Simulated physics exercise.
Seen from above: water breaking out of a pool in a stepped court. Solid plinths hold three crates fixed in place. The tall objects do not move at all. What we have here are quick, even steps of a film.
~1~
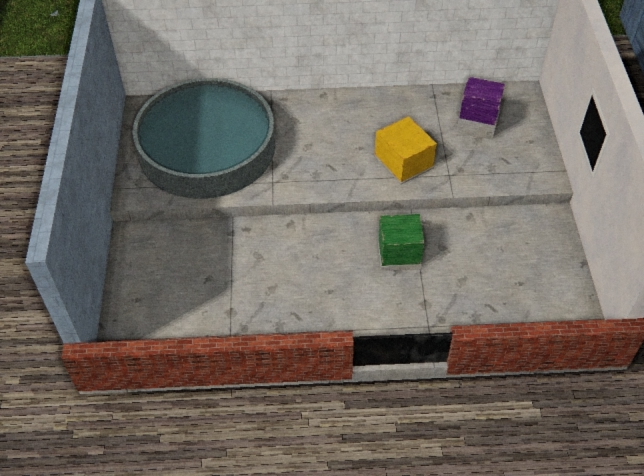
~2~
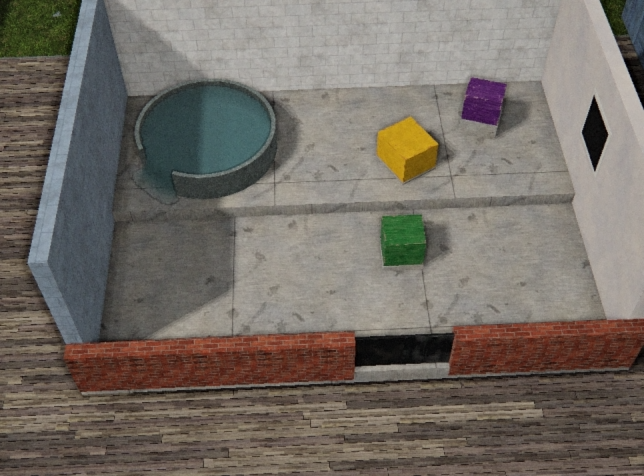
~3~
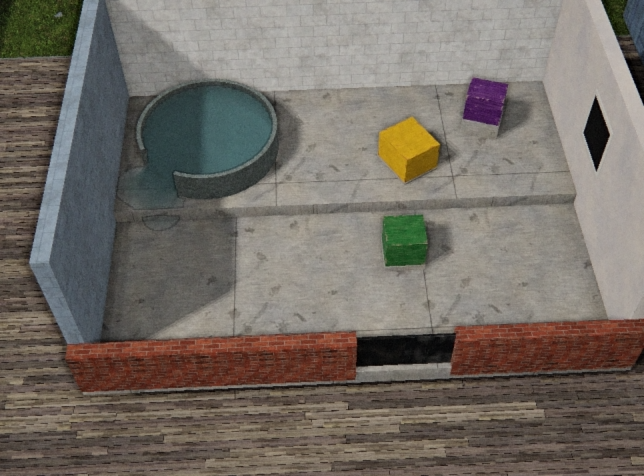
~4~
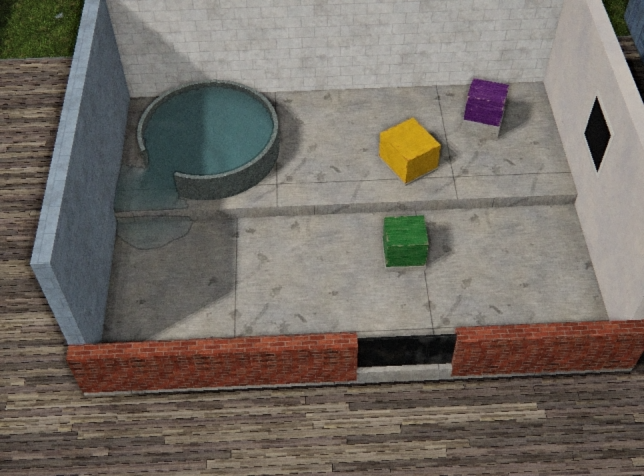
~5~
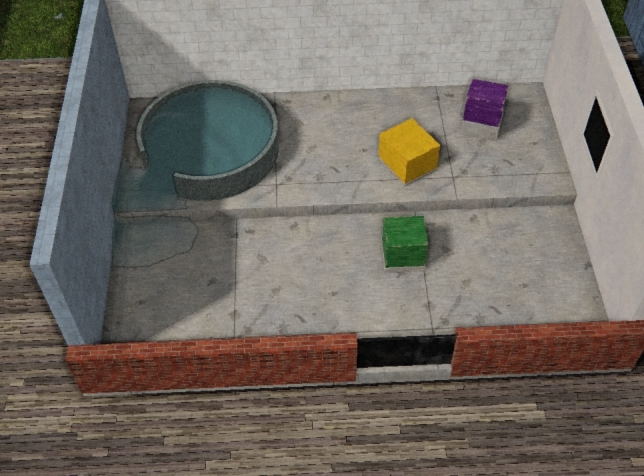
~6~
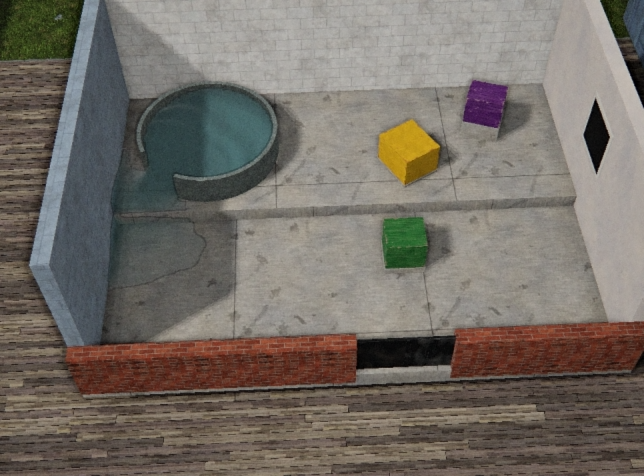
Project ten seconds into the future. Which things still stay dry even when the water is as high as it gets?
Taking each one: The green crate stays dry; the yellow crate stays dry; the purple crate stays dry.
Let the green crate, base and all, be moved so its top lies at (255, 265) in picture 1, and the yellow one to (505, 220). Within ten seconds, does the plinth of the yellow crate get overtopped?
Result for yellow: Overtopped.
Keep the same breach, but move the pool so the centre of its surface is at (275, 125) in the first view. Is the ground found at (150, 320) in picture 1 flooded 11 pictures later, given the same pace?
Submerged.
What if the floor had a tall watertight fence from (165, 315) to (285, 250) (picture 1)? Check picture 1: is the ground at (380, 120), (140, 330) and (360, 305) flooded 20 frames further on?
The first point comes out unwetted, the next inundated, the last inundated.
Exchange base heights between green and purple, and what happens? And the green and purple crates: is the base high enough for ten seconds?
Taking them in turn, the green crate stays clear, then the purple crate stays clear.
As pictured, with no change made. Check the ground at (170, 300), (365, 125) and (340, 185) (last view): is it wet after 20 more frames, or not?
Taking the three spots one by one, I'd call them drenched, clear and clear.
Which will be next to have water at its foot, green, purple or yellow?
The green crate comes first.
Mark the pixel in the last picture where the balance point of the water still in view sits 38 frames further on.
Around pixel (245, 227) of the last picture.
A moment on, water covers 10 % of the floor; the green crate not reached, the yellow crate not reached, the purple crate not reached.
Next, water covers 15 % of the floor; the green crate not reached, the yellow crate not reached, the purple crate not reached.
Then, water covers 30 % of the floor; the green crate not reached, the yellow crate not reached, the purple crate not reached.
Later, water covers 60 % of the floor; the green crate water round its plinth, the yellow crate not reached, the purple crate not reached.
In the end, water covers 70 % of the floor; the green crate stayed above the water, the yellow crate stayed above the water, the purple crate stayed above the water.
